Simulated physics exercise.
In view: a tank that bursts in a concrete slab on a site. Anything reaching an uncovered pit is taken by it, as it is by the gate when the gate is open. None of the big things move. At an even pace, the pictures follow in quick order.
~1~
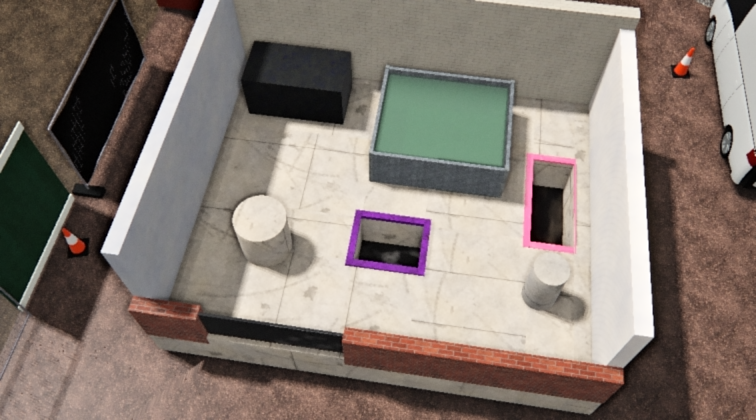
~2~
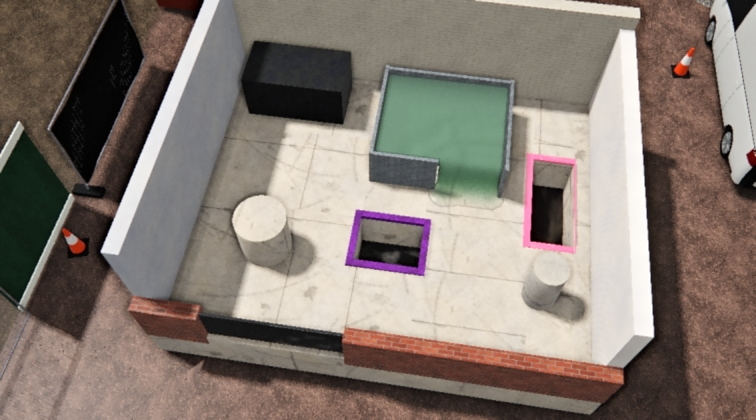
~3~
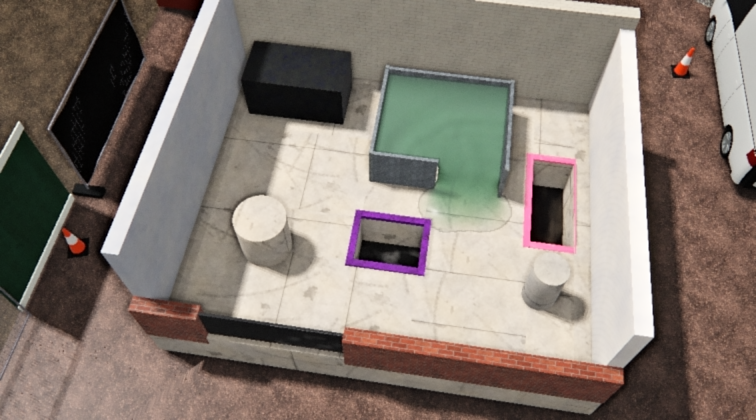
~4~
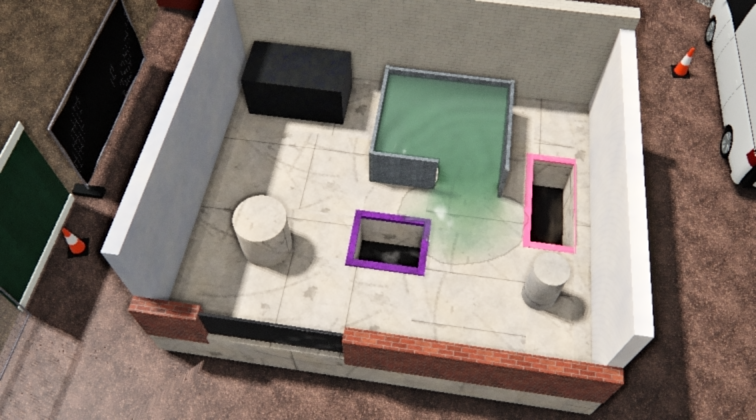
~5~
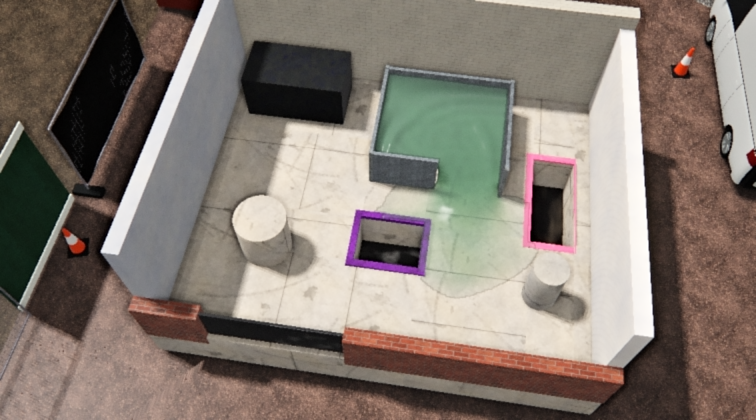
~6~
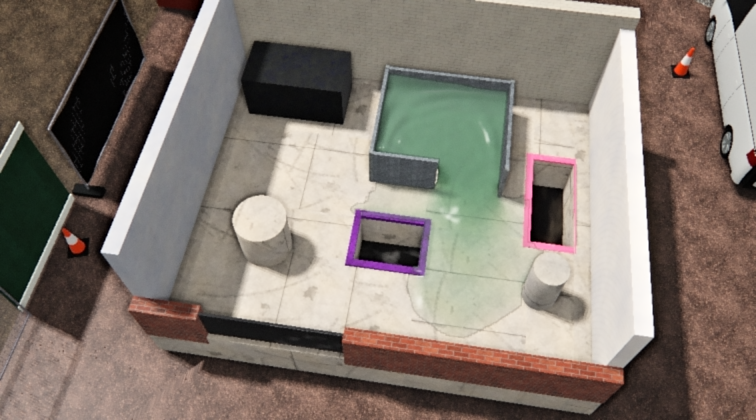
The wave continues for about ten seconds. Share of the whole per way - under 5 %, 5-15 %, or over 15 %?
Gate under 5 %, purple pit 5-15 %, pink pit over 15 %.
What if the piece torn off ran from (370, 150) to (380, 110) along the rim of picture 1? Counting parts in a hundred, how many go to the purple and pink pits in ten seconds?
Purple 4 %, pink 12 %.
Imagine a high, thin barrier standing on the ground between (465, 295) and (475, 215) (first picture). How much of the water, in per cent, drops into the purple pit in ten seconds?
Purple: 20 %.
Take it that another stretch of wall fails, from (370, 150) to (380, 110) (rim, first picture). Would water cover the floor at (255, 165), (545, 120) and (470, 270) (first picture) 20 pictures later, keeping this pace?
The first would be drenched, the second still unwetted and the third still unwetted.
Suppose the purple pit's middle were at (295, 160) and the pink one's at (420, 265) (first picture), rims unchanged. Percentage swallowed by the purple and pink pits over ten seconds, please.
The purple pit receives 0 per cent and the pink pit 40 per cent.
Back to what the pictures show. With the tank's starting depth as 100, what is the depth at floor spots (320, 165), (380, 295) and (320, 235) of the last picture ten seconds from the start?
About 10 per cent, then 8 per cent, then 4 per cent.
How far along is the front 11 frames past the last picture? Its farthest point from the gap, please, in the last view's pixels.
My guess is roughly (240, 328).
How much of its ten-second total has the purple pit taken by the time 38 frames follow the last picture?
Approximately 90 per cent.
A moment on, water covers 30 % of the floor; the gate 0 %, the purple pit 2 %, the pink pit 1 %.
Next, water covers 35 % of the floor; the gate 0 %, the purple pit 4 %, the pink pit 2 %.
Then, water covers 50 % of the floor; the gate 0 %, the purple pit 5 %, the pink pit 5 %.
Later, water covers 80 % of the floor; the gate 0 %, the purple pit 7 %, the pink pit 15 %.
In the end, water covers 90 % of the floor; the gate 0 %, the purple pit 8 %, the pink pit 23 %.
